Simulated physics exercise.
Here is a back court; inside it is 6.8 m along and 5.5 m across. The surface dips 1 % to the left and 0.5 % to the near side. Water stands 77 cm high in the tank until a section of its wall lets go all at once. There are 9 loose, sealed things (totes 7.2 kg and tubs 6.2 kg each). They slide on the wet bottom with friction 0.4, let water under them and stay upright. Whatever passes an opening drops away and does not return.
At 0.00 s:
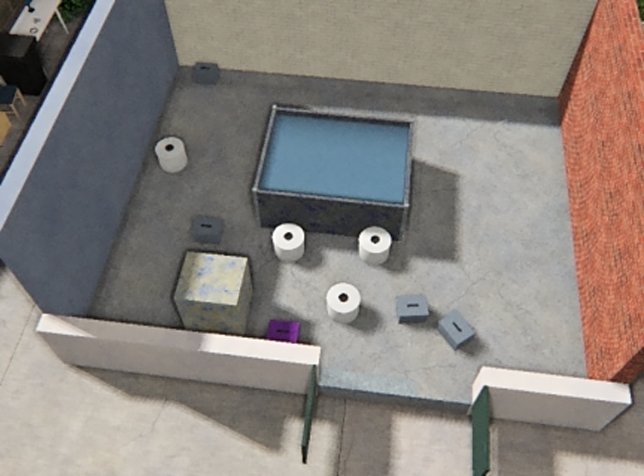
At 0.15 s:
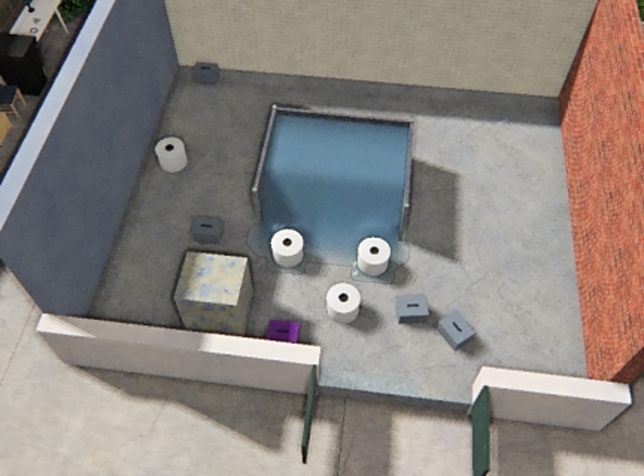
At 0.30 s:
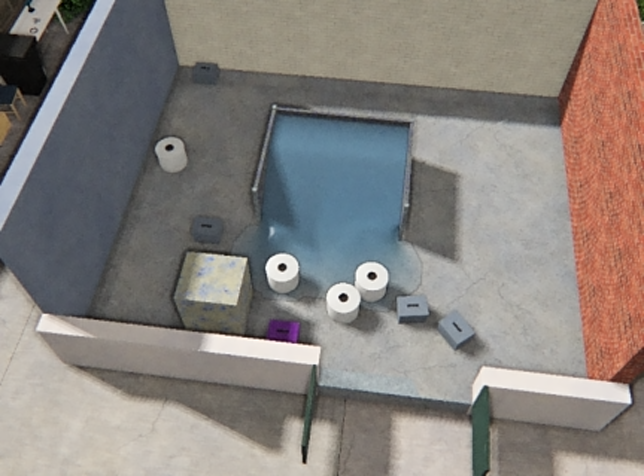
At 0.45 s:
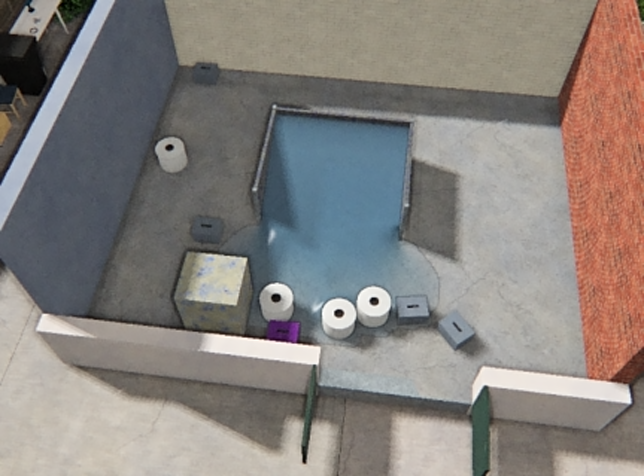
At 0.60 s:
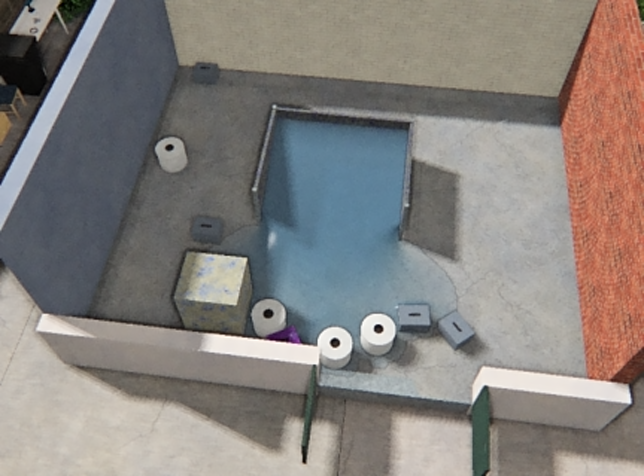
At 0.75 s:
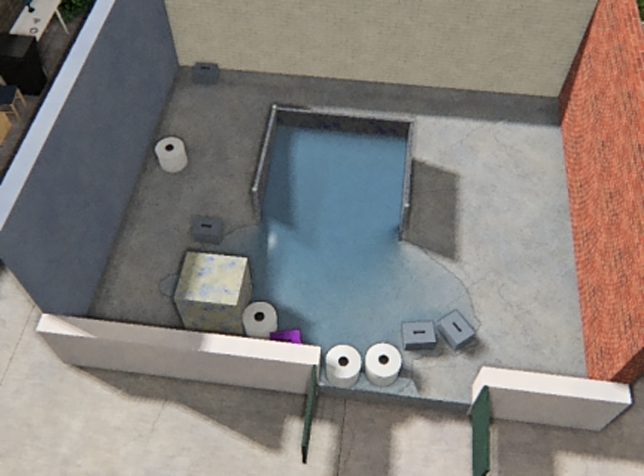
Water spreads from the near side of a raised tank in a walled back court, seen from high above by a still camera. White tubs, grey totes and a purple tote sit around it, with a mottled block at near left and a gateway in the low near wall. The sheet widens toward the gateway, pushing three tubs nearward and shifting the purple tote and one grey tote slightly.
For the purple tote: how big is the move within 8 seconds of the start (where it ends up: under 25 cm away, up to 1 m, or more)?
The purple tote gets carried off.
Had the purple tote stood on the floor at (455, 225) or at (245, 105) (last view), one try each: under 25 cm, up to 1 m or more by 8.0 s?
In turn: It holds its place; it gets carried off.
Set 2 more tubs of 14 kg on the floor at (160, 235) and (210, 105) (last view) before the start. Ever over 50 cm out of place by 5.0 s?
In turn: More, less.
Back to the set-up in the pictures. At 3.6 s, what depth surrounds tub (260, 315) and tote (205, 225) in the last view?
About 12 and 4 cm.
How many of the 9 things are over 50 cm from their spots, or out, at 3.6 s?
7 of them.
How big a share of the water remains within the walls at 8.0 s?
About 56 per cent.
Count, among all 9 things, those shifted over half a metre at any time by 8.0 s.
8 of them.
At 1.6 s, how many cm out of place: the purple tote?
About 30 cm.
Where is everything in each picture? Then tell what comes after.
The first frame shows the purple tote at (283, 331) rests on the ground; water covers 3.2 m2; 0 of 9 have shifted.
The second frame shows the purple tote at (283, 331) rests on the ground; 4.4 m2 under water; 2 of 9 have shifted.
The third frame shows the purple tote at (283, 331), on the bottom; water covers 6.0 m2; 2 of 9 have shifted.
The fourth frame shows the purple tote at (283, 331) rests on the ground; 7.6 m2 under water; 3 of 9 have shifted.
The fifth frame shows the purple tote at (284, 340) rests on the ground, 13 cm from its start; water covers 9.2 m2; 5 of 9 have shifted.
The sixth frame shows the purple tote at (285, 341) floats, 17 cm from its start; water covers 10.5 m2; 5 of 9 have shifted.
After 1.6 s the purple tote is near (298, 332), 0.3 m from its start, afloat; 3 of 9 are out; 2 afloat.
After 3.6 s the purple tote has gone out; 4 of 9 are out; 1 afloat.
After 5.6 s the purple tote has gone out; 4 of 9 are out; 3 afloat.
After 8.0 s the purple tote has gone out; 4 of 9 are out; 1 afloat.
